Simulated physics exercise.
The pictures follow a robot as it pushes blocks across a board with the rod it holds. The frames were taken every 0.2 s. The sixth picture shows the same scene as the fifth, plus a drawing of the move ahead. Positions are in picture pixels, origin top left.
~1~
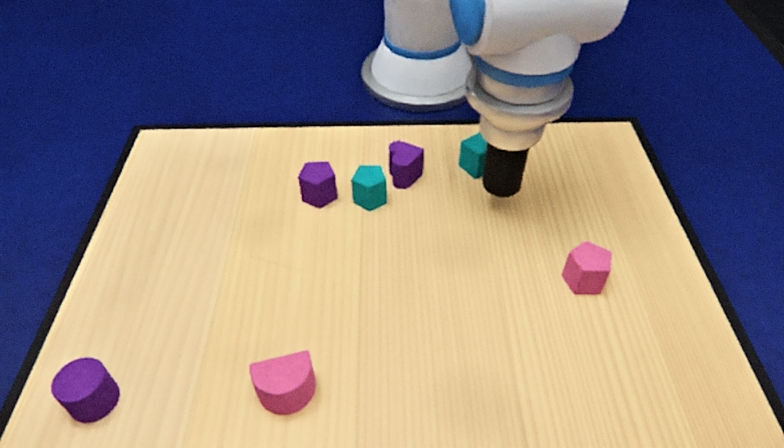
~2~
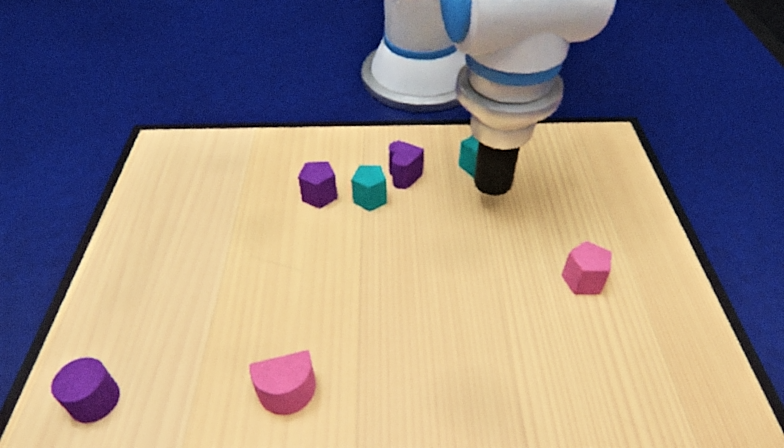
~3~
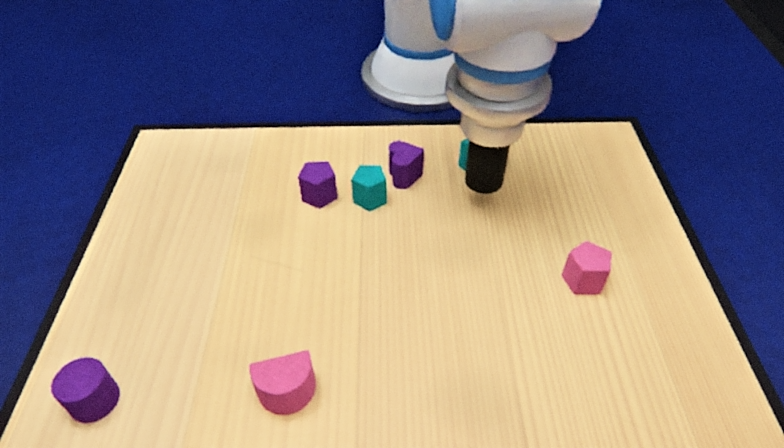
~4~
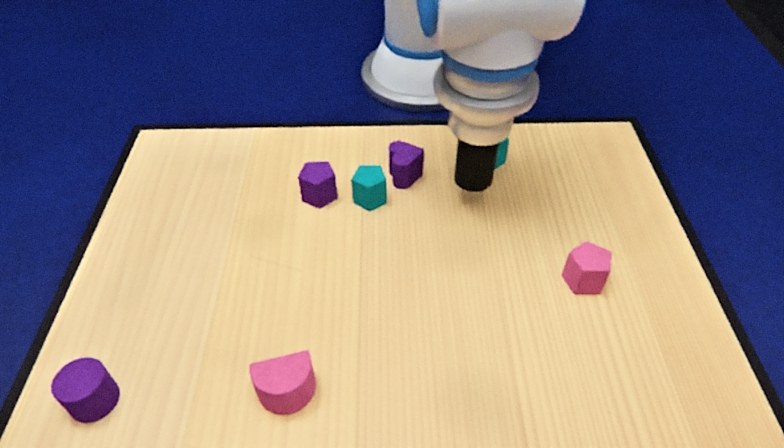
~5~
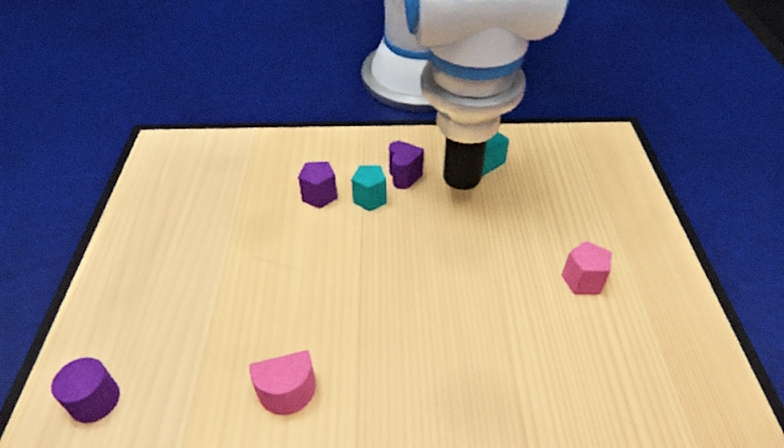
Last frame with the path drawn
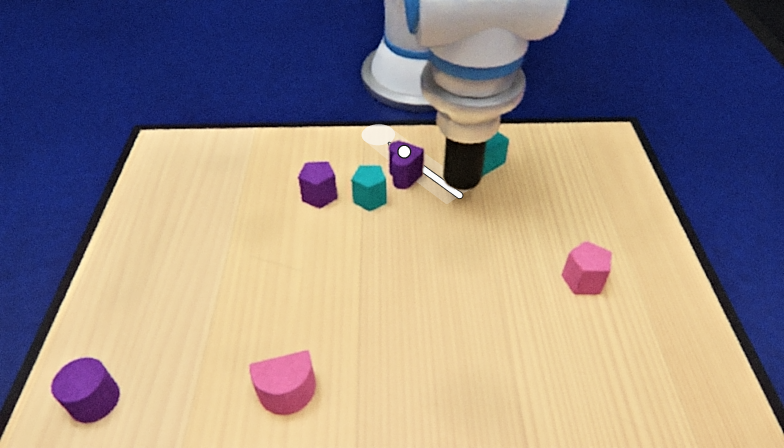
The robot arm moves its black rod slightly left in front of a turquoise block.
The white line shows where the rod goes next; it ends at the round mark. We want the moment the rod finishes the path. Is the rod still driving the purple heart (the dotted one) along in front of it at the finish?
No, I don't think so.
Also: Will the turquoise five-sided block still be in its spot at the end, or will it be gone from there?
It stays.
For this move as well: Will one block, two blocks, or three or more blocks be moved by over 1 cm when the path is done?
It's going to be one.
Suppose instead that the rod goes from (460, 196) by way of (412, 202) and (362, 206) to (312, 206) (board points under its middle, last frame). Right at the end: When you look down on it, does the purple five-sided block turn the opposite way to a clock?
That would be a yes.
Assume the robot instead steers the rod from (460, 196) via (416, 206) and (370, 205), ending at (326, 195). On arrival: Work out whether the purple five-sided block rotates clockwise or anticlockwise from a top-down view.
Prediction: Counterclockwise.
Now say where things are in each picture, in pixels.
The first frame shows lower end of the rod (501, 184), tops of blocks, turquoise five-sided block (369, 174), purple heart (404, 152), turquoise oblong partly hidden.
The second frame shows rod (493, 183), blocks as before.
The third frame shows rod (484, 181), blocks as before.
The fourth frame shows rod (473, 179), blocks as before.
The fifth frame shows rod (462, 177), turquoise five-sided block (369, 174), purple heart (404, 152), turquoise oblong partly hidden.
The drawn path runs straight from (460, 196) to (378, 135); the dot is on the purple heart.
What follows on the original path. One third of the way, rod (430, 155); purple heart (397, 150), turned 25° anticlockwise.
Two thirds of the way, rod (403, 136); purple heart (382, 145), turned 75° anticlockwise.
At the end, rod (378, 117); turquoise five-sided block not moved; purple heart (382, 145), turned 75° anticlockwise; turquoise oblong not moved.
